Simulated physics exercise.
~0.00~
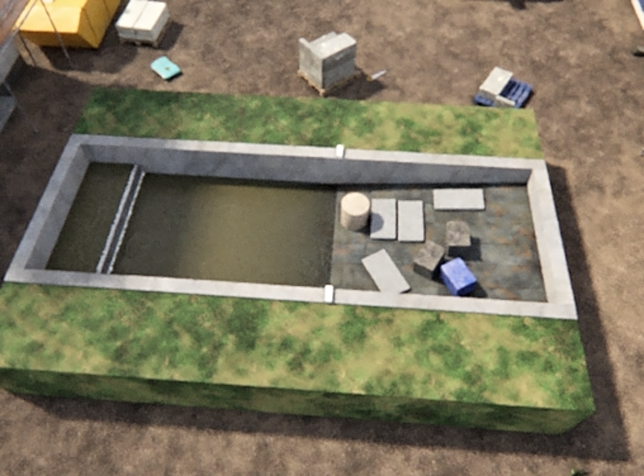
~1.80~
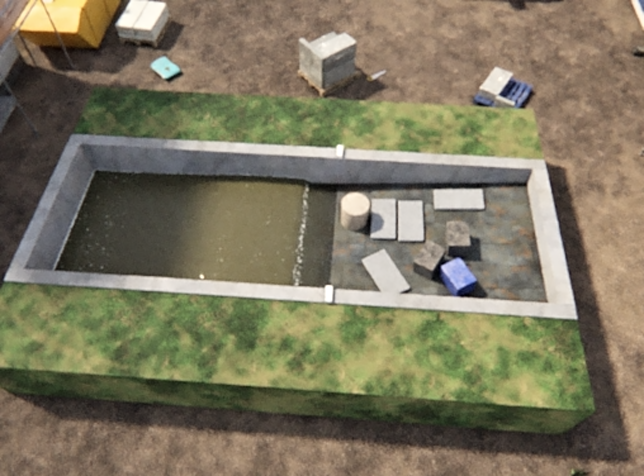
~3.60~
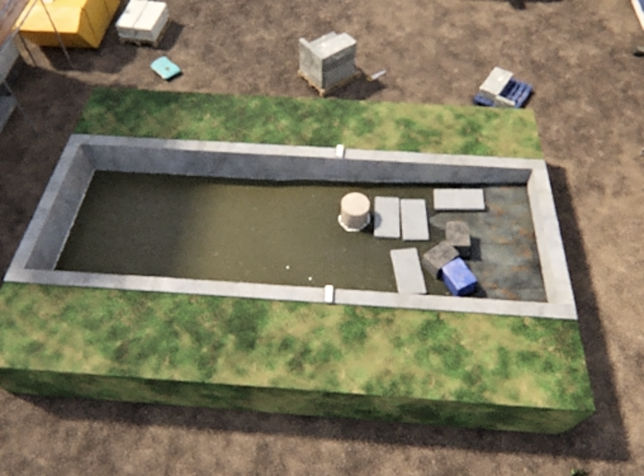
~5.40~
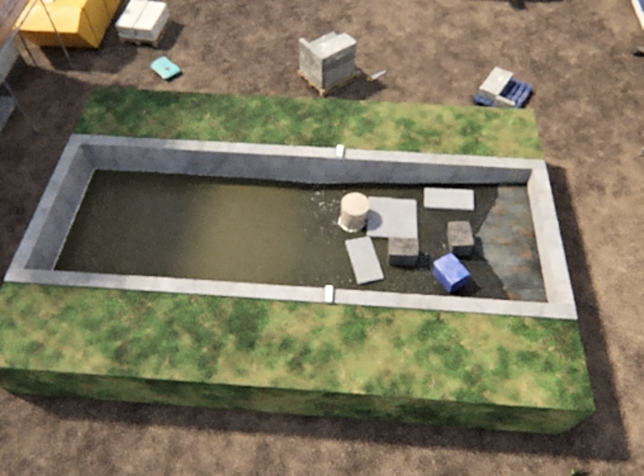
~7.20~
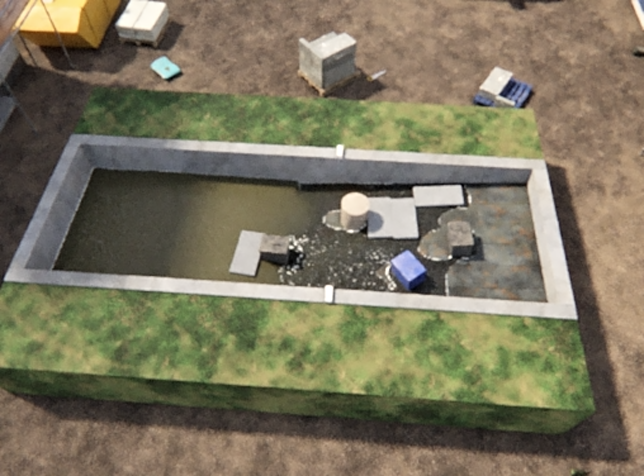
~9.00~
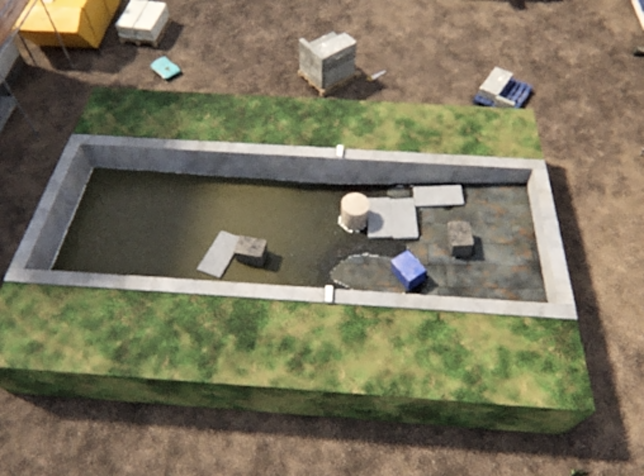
Murky water surged rightward up the ramp of a concrete basin, reaching the pale slabs, stone blocks and blue chest, then drew back, carrying one slab and a block far left, while the blue chest slid a little left and stopped short of the white marks.
